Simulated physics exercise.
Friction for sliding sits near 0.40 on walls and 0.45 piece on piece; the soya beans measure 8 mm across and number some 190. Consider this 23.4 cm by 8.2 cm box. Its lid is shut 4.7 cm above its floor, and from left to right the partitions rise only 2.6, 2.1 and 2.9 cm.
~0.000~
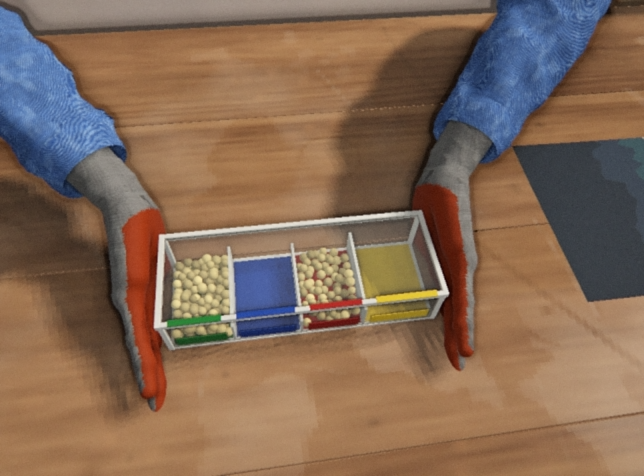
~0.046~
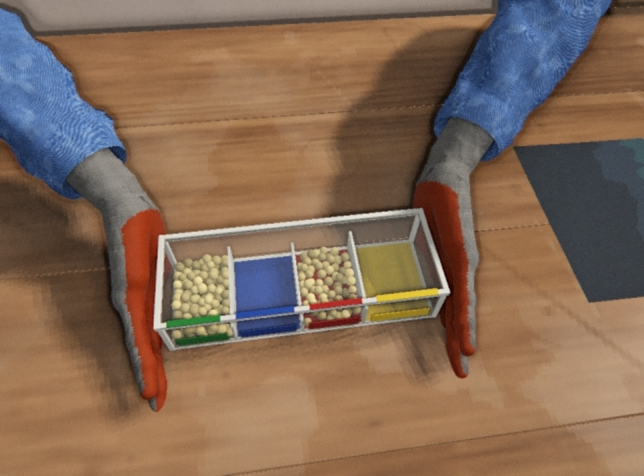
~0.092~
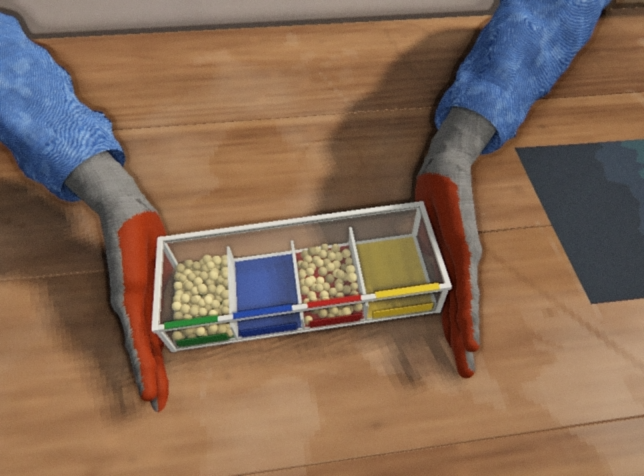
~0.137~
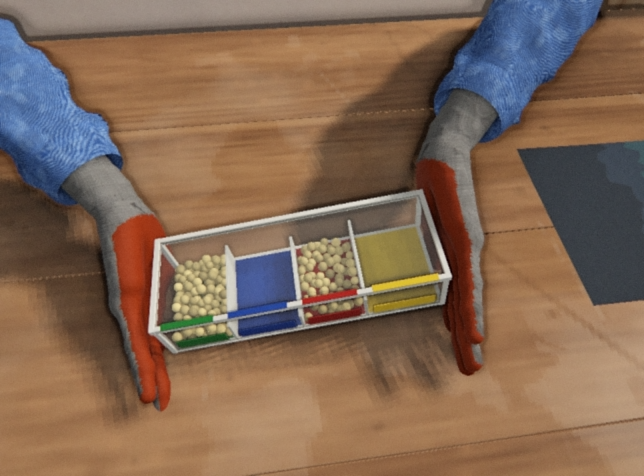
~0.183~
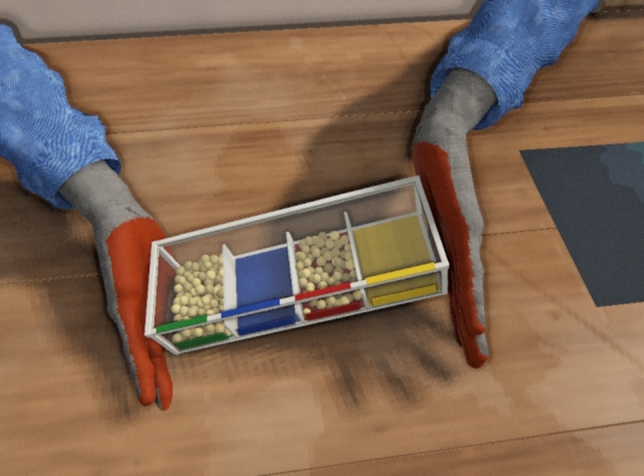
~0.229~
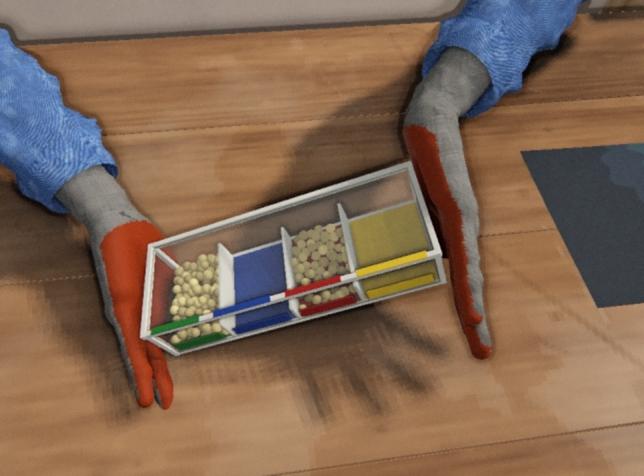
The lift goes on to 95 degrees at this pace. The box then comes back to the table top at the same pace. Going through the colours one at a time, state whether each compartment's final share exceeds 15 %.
Red: Does not exceed; blue: Does not exceed; green: Exceeds; yellow: Does not exceed.
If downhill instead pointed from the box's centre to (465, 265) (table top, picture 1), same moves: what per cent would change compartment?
The share comes to about 80 in a hundred.
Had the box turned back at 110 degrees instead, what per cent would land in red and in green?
Result - red 0 %, green 100 %.
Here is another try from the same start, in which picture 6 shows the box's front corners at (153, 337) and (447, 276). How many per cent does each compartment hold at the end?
Red 5; blue 10; green 85; yellow 0.
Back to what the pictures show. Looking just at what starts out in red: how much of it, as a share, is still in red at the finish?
Fraction kept: Approx. 0 %.
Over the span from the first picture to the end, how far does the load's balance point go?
Displacement: Near 4.0 cm.
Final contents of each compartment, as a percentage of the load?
Red: 0%; blue: 5%; green: 95%; yellow: 0%.
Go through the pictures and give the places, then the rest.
In the first frame, box tilt 0 degrees, front corners at (160, 324) and (443, 292); red 35 %, green 65 %.
In the second frame, box tilt 1 degrees, front corners at (160, 325) and (443, 290).
In the third frame, box tilt 4 degrees, front corners at (158, 326) and (445, 285), lowest corner left back.
In the fourth frame, box tilt 9 degrees, front corners at (155, 329) and (445, 275), lowest corner left back.
In the fifth frame, box tilt 14 degrees, front corners at (152, 331) and (442, 264), lowest corner left back.
In the sixth frame, box tilt 19 degrees, front corners at (147, 333) and (435, 252), lowest corner left back; red 35 %, green 65 %. Its pace works out near 115 degrees a second.
After 0.98 s, tilt 95 degrees; red 25 %, blue 10 %, green 65 %.
After 1.48 s, tilt 41 degrees; blue 5 %, green 95 %.
Then, at 2.05 s, tilt 0 degrees; blue 5 %, green 95 %.
By 2.5 s all is still; red 0 %, blue 5 %, green 95 %, yellow 0 %.
